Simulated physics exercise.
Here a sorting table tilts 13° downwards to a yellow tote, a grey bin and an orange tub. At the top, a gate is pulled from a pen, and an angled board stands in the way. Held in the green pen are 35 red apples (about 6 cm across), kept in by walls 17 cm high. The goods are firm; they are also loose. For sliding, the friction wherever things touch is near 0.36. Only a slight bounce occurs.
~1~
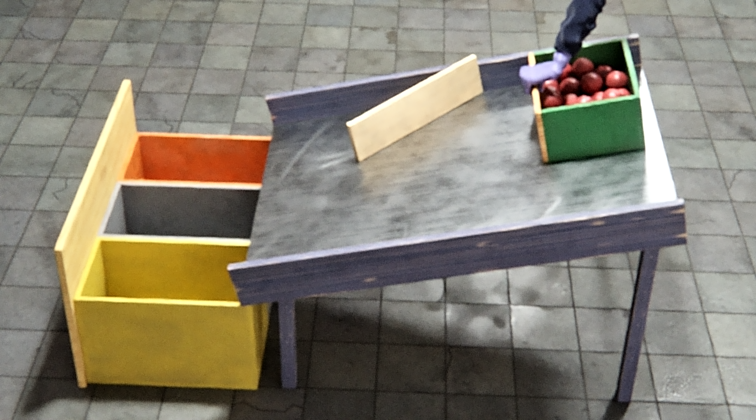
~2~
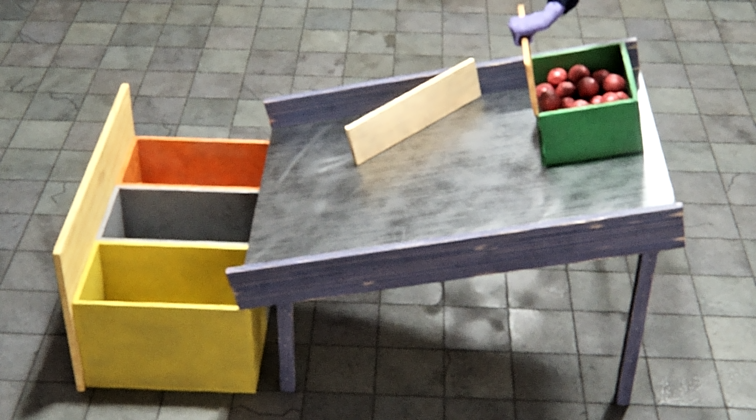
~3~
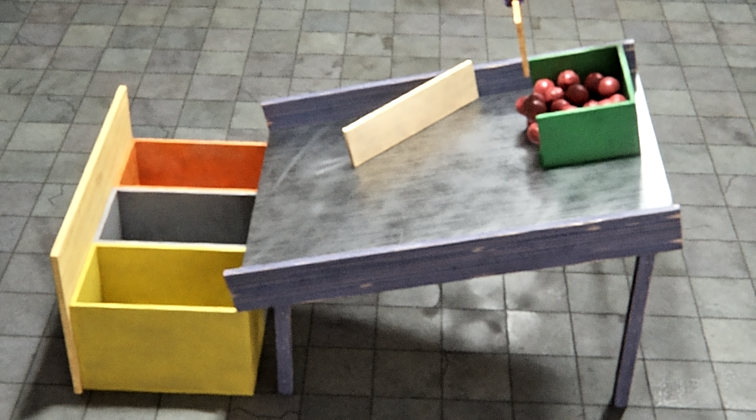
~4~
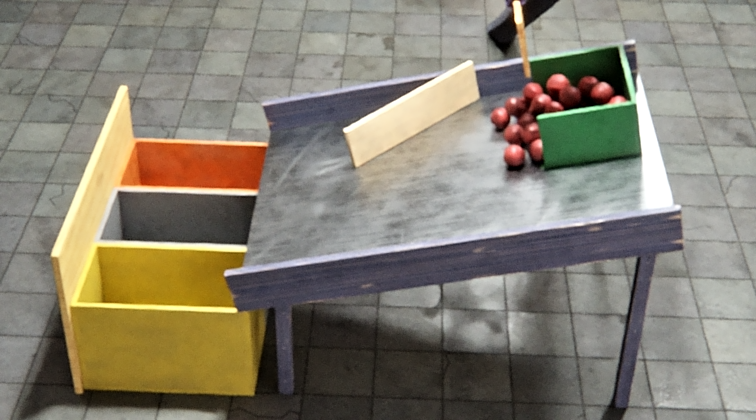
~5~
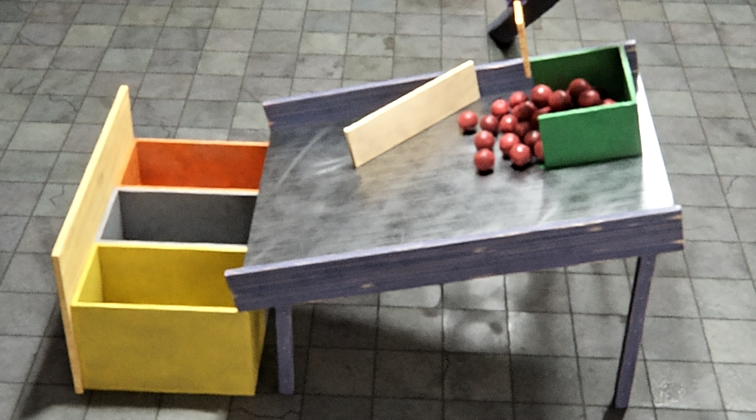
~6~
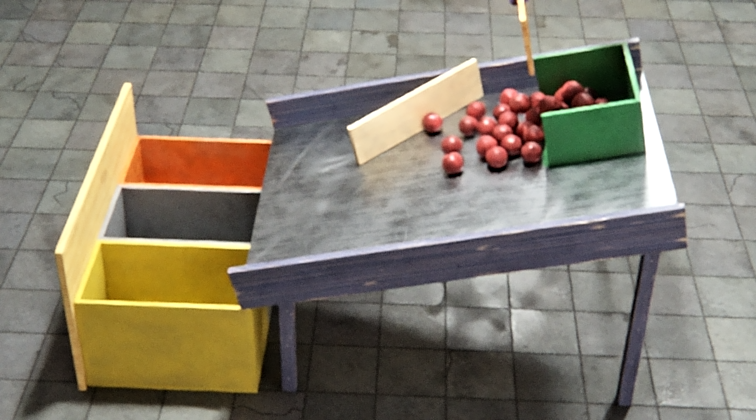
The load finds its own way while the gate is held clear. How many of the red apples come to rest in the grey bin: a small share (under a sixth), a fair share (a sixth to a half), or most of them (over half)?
Most of them.
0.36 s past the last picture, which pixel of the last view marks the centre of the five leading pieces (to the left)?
Their centre is around (350, 174).
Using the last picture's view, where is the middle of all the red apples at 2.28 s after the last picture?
Roughly at pixel (151, 300).
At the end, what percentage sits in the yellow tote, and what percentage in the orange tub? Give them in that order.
About 40 in a hundred first and about 0 in a hundred second.
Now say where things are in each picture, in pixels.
In the first frame (each is followed by its nearest rim corner in this view), green pen, (636, 96); grey bin, (260, 241); none out.
In the second frame, green pen, (634, 100).
In the third frame, green pen, (631, 102); 1 out, the lowest apple at (526, 106).
In the fourth frame, green pen, (632, 102); 7 out, the lowest apple at (501, 118).
In the fifth frame, green pen, (633, 102); 13 out, the lowest apple at (468, 121).
In the sixth frame, green pen, (636, 100); grey bin, (260, 245); 18 out, the lowest apple at (433, 123).
Then, 0.36 s after the last picture, 5 still in the green pen and 30 on the slope.
Then, 0.82 s after the last picture, 1 in the yellow tote, 3 in the grey bin, 29 on the slope and 2 in the air.
Then, 1.46 s after the last picture, 10 in the yellow tote, 12 in the grey bin, 10 on the slope and 3 in the air.
Final count (2.28 s after the last picture), 14 in the yellow tote and 21 in the grey bin. Asked share, 21 of 35, 60 per cent.
